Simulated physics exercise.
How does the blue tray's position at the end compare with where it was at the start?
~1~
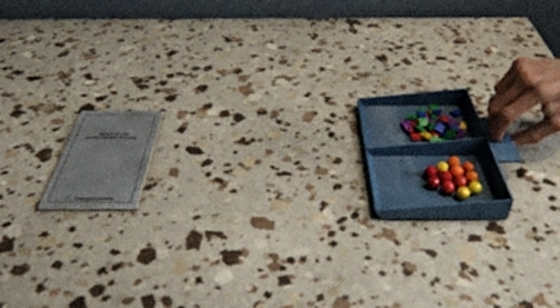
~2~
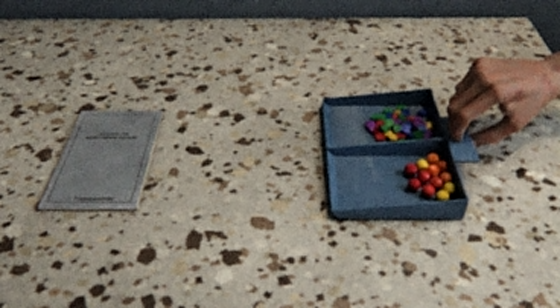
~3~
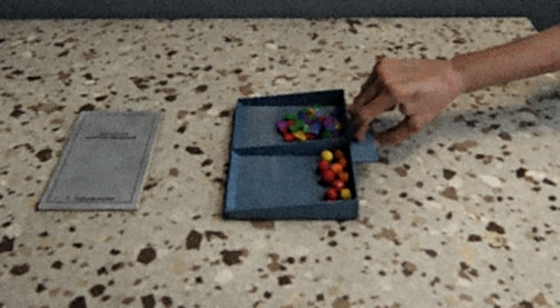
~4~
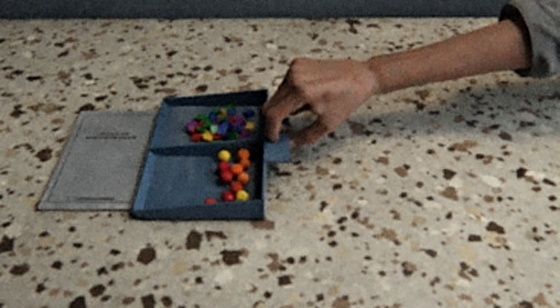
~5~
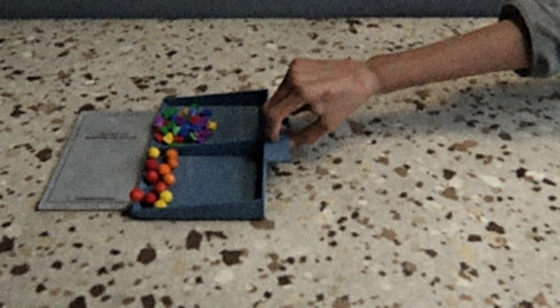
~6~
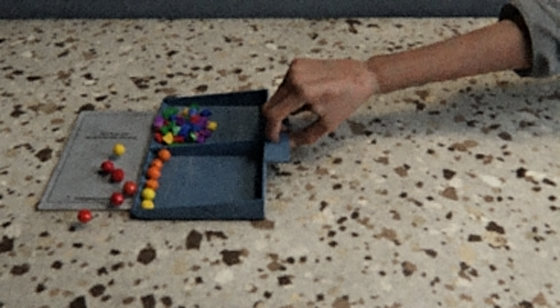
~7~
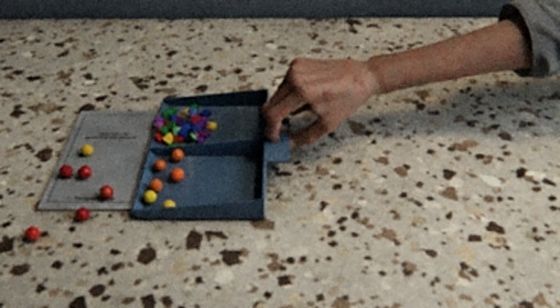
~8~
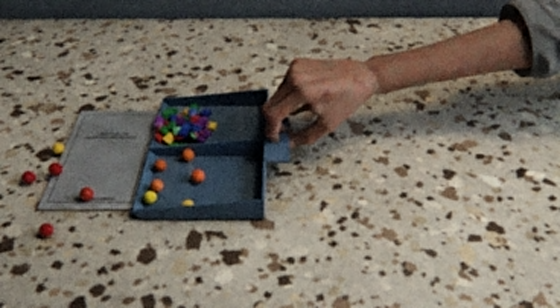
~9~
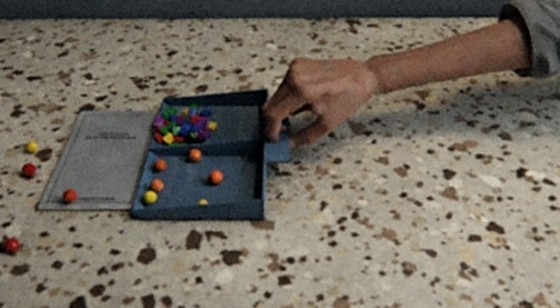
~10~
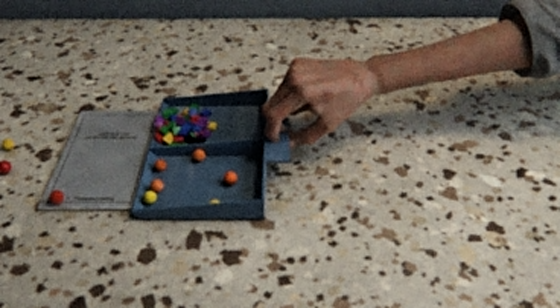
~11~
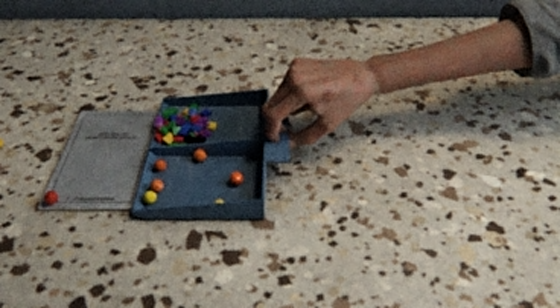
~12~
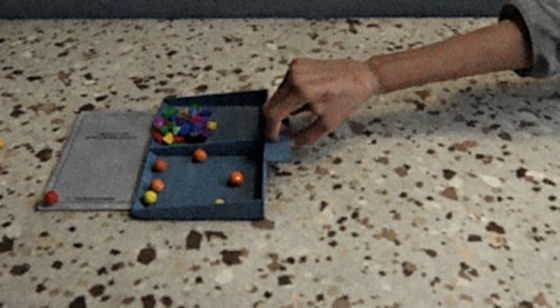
At the start the tray was over on the right side of the counter, well apart from the thin grey book. By the end it was much farther left, resting right up against the book.
